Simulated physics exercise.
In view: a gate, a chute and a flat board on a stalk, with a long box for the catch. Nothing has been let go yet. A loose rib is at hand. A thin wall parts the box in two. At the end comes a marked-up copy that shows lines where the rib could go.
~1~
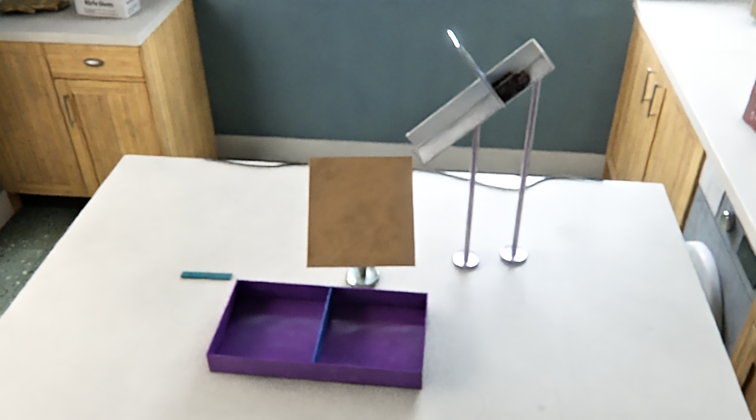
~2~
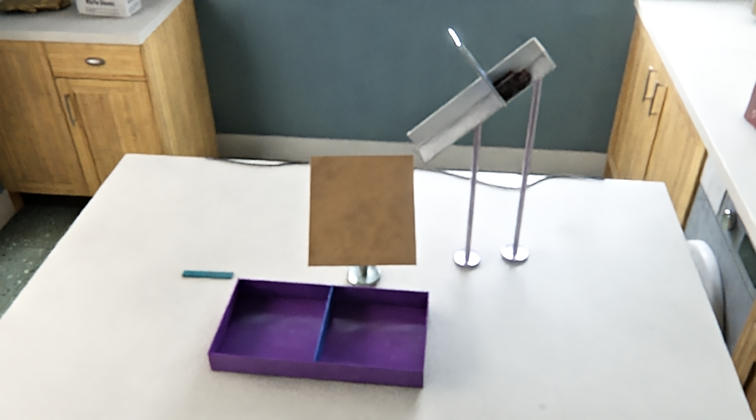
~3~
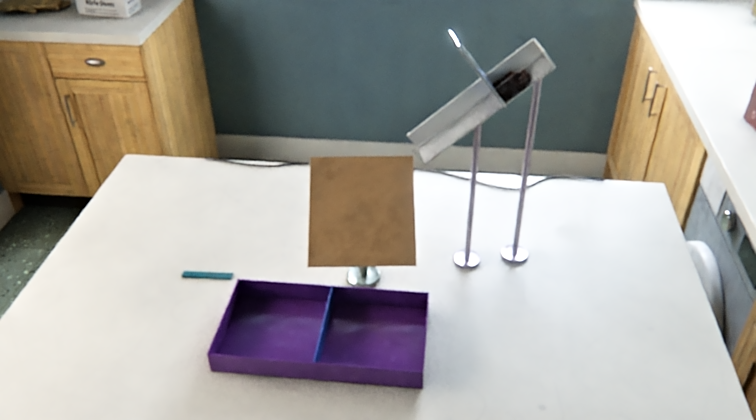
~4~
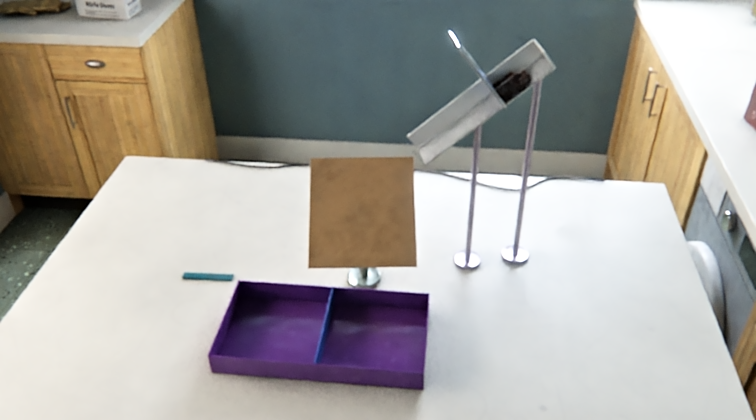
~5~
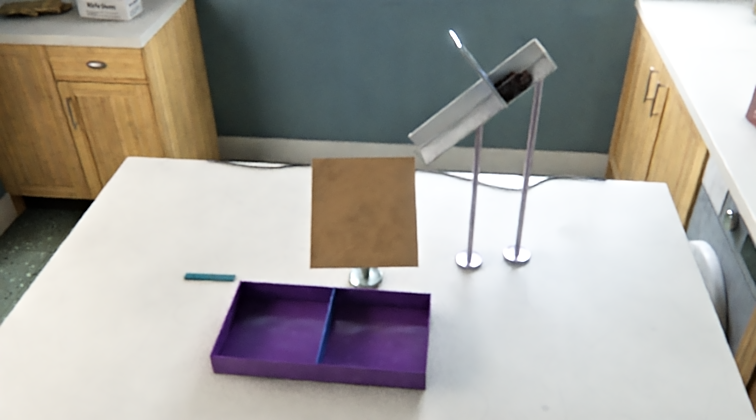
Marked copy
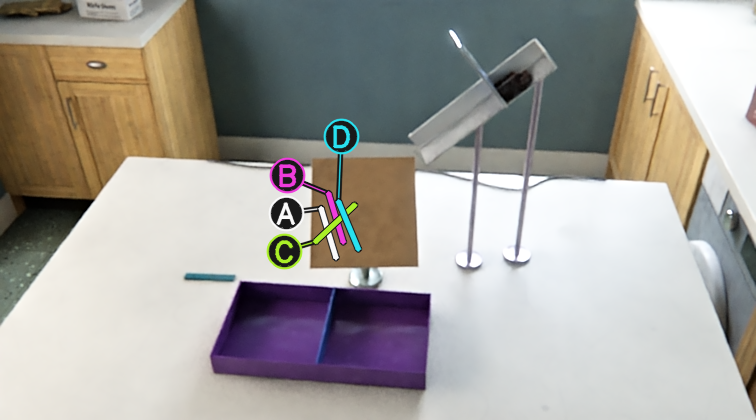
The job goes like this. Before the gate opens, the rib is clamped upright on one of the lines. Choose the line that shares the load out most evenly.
It is C.
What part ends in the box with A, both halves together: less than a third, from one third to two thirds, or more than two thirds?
More than two thirds.
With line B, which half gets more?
Right.
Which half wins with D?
Right.
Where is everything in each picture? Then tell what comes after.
In the first picture, load behind the gate at (507, 83), allspice berries; lip of the chute at (421, 157), sloping fairly steeply.
In the second picture, middle of the board at (362, 209), tilted fairly steeply; middle of its low edge at (362, 265); of its high edge at (362, 155).
In the third picture, front corners of the box at (208, 354) and (423, 371); front end of its middle wall at (313, 363); gate still shut at (485, 79).
In the fourth picture, middle of the load at (508, 83); lip at (422, 157).
In the fifth picture, middle of the load at (509, 83); lip at (424, 157).
On the marked copy, line A from (321, 208) to (336, 257); line B from (328, 193) to (343, 242); line C from (354, 205) to (315, 241); line D from (338, 201) to (358, 249).
For line A, of what is caught, a small part in the left half, nearly all in the right.
For line B, of what is caught, a small part in the left half, nearly all in the right.
For line C, of what is caught, about two thirds in the left half, about a third in the right.
For line D, of what is caught, a small part in the left half, nearly all in the right.
